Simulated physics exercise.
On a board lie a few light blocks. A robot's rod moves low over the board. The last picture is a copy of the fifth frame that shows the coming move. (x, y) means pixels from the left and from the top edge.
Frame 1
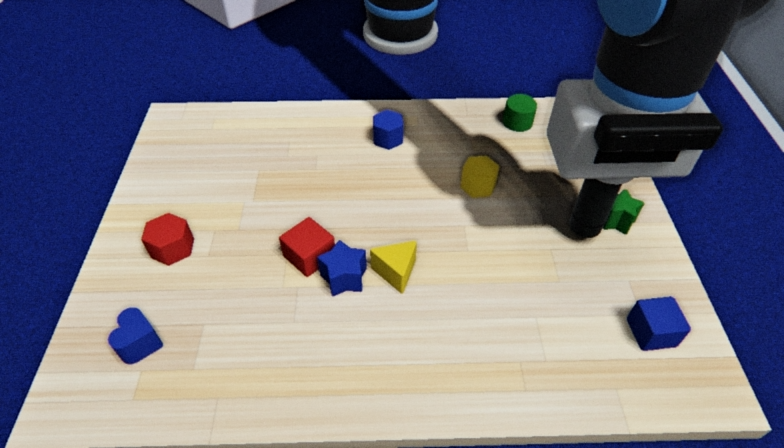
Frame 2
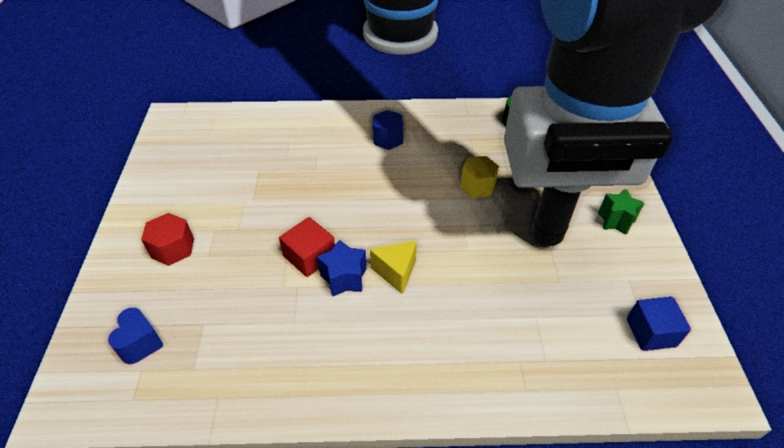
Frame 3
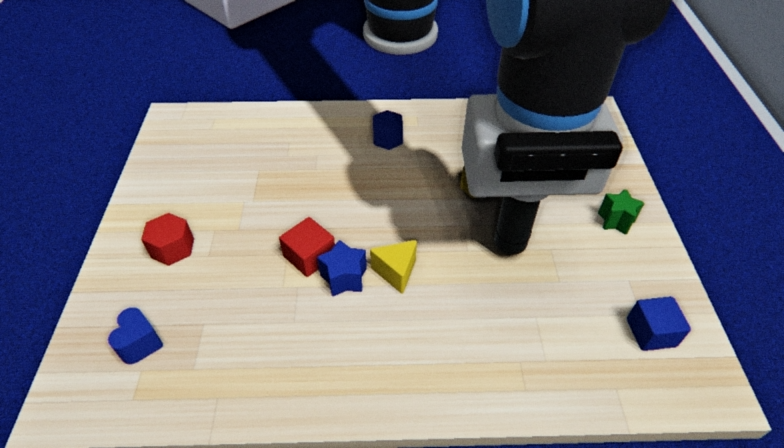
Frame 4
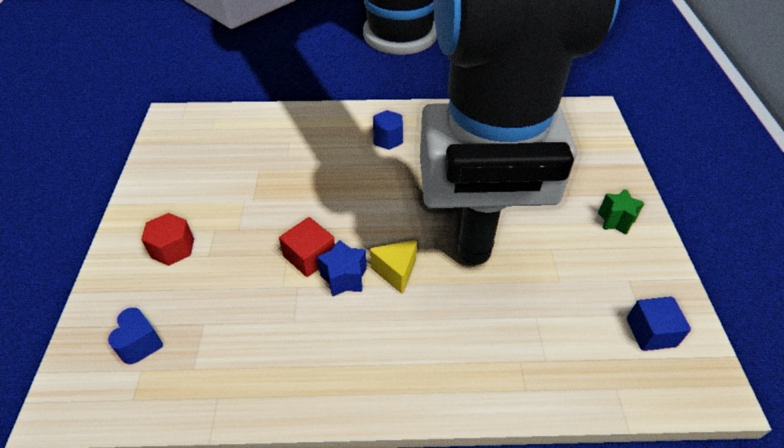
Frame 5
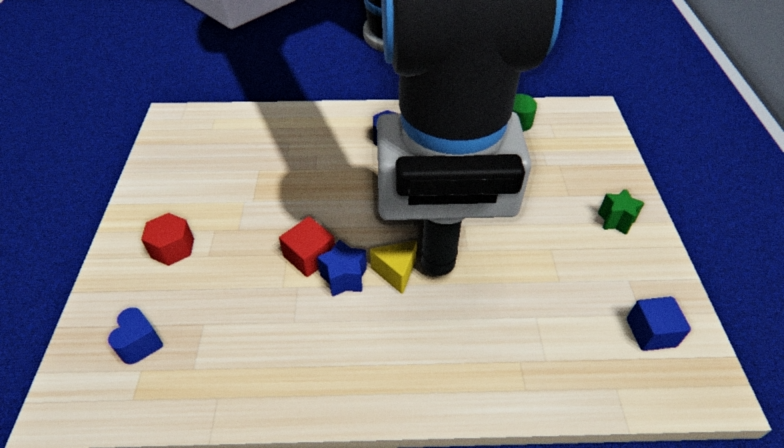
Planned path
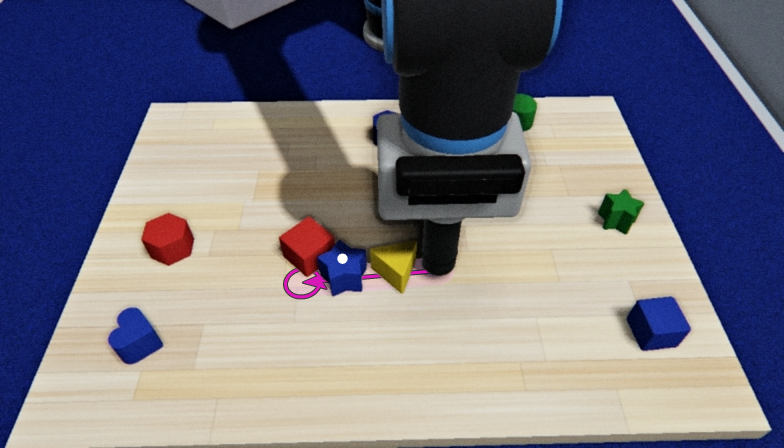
The video shows a robot arm moving its dark rod leftward and slightly toward the viewer across a wooden board, nearing a yellow triangular block beside a blue star and a red block, while all the scattered blocks stay still.
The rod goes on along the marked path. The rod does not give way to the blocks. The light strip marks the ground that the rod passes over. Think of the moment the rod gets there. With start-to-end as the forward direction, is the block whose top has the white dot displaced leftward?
Yes, it checks out.
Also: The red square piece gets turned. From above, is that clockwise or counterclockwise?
It is turned clockwise.
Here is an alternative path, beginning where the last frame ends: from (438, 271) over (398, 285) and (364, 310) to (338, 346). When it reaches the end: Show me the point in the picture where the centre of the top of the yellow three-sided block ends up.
Most likely (367, 251).
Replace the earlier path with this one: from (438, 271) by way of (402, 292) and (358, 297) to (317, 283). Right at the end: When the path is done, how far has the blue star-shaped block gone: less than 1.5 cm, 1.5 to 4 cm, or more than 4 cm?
The blue star-shaped block moves over 4 cm.
Drawn move, from (438, 271) to (303, 283); the dot is on the blue star-shaped block.
On the path given first. One third of the way, rod at (391, 267); red square piece at (303, 235); blue star-shaped block at (319, 265), turned 15° clockwise; yellow three-sided block at (359, 264), turned 45° anticlockwise.
Two thirds of the way, rod at (347, 271); red square piece at (302, 235); blue star-shaped block at (291, 272), turned 40° clockwise; yellow three-sided block at (330, 285), turned 70° anticlockwise.
At the end, rod at (301, 275); red square piece at (299, 233), turned 25° clockwise; blue star-shaped block at (265, 279), turned 30° clockwise; yellow three-sided block at (319, 291), turned 110° anticlockwise.
